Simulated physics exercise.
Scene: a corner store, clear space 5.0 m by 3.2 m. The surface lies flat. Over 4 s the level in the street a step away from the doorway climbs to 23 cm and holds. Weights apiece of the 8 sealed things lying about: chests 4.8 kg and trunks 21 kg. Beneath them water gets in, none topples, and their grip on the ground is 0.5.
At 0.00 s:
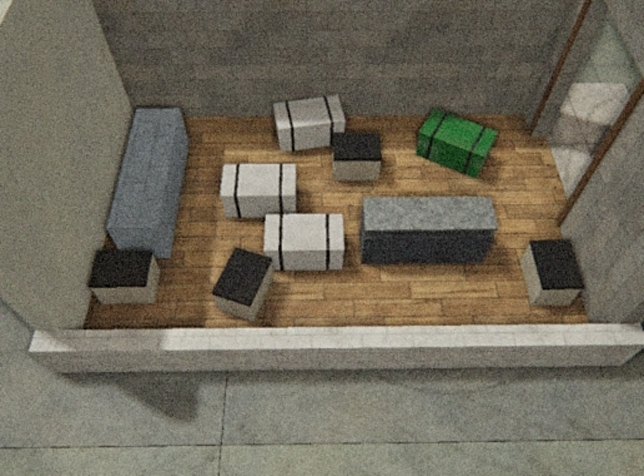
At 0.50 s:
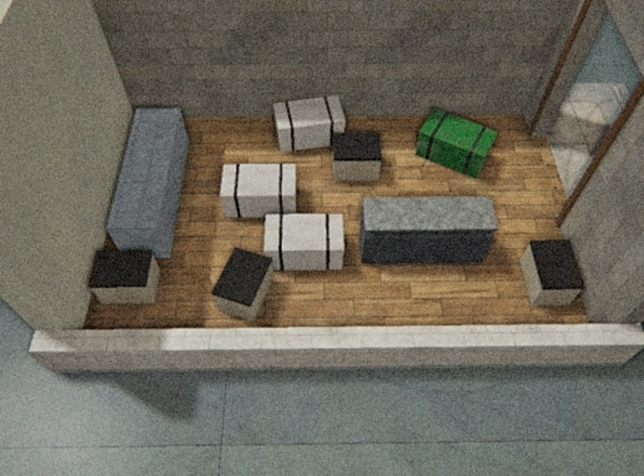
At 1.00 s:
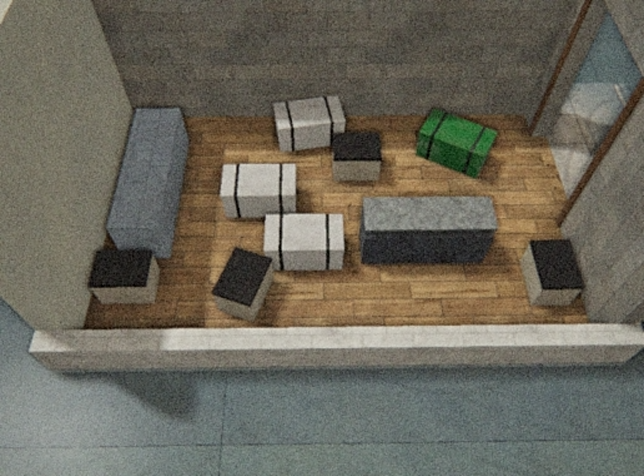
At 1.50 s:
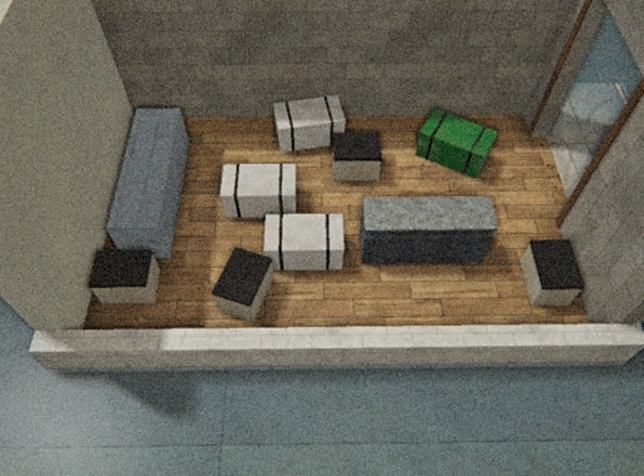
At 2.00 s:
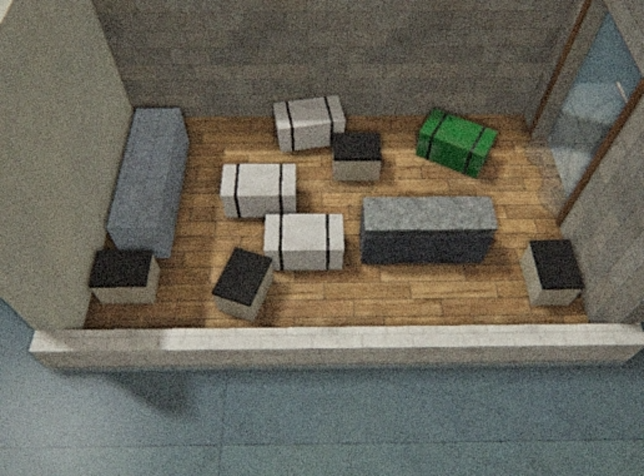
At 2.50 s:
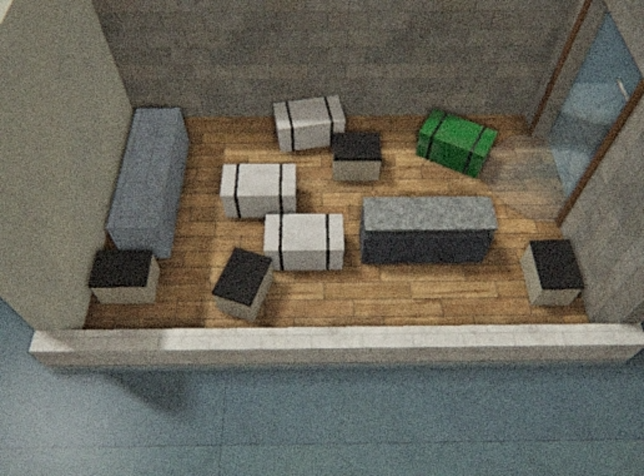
The clip shows a room of white trunks, dark-topped chests, long grey blocks and a green trunk, all staying still. The ground outside turns bluish, then a thin sheen of water spreads inward from the right-hand doorway.
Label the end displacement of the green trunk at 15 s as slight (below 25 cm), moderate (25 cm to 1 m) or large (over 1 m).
Large.
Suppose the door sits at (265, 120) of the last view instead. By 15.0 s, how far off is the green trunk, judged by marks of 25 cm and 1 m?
Green trunk: Long trip.
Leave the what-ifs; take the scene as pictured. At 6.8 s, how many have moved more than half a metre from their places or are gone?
Count: 4.
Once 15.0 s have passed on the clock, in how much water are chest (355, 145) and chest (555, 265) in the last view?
I'd put it at 19 cm and 12 cm respectively.
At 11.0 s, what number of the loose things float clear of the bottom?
Tally: 8 of them.
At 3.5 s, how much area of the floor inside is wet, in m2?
My estimate is roughly 2.5 m2.
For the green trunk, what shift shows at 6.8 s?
Around 200 centimetres.
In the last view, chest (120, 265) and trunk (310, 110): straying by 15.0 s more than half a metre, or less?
Well, one by one it's not bigger, then bigger.
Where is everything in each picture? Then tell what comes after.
The first frame shows the green trunk at (459, 132) rests on the ground; water covers 0.0 m2; 0 of 8 have shifted.
The second frame shows the green trunk at (459, 132), on the bottom; 0.0 m2 under water; 0 of 8 have shifted.
The third frame shows the green trunk at (459, 132) rests on the ground; 0.0 m2 under water; 0 of 8 have shifted.
The fourth frame shows the green trunk at (459, 132) rests on the ground; 0.0 m2 under water; 0 of 8 have shifted.
The fifth frame shows the green trunk at (459, 132), on the bottom; water covers 0.1 m2; 0 of 8 have shifted.
The sixth frame shows the green trunk at (459, 132), on the bottom; 0.7 m2 under water; 0 of 8 have shifted.
After 3.5 s the green trunk is near (454, 131), 0.1 m from its start, aground; 0 afloat.
After 6.8 s the green trunk is near (297, 154), 1.9 m from its start, afloat; 4 afloat.
After 11.0 s the green trunk is near (250, 239), 2.8 m from its start, afloat; 8 afloat.
After 15.0 s the green trunk is near (330, 243), 2.2 m from its start, afloat; 8 afloat.
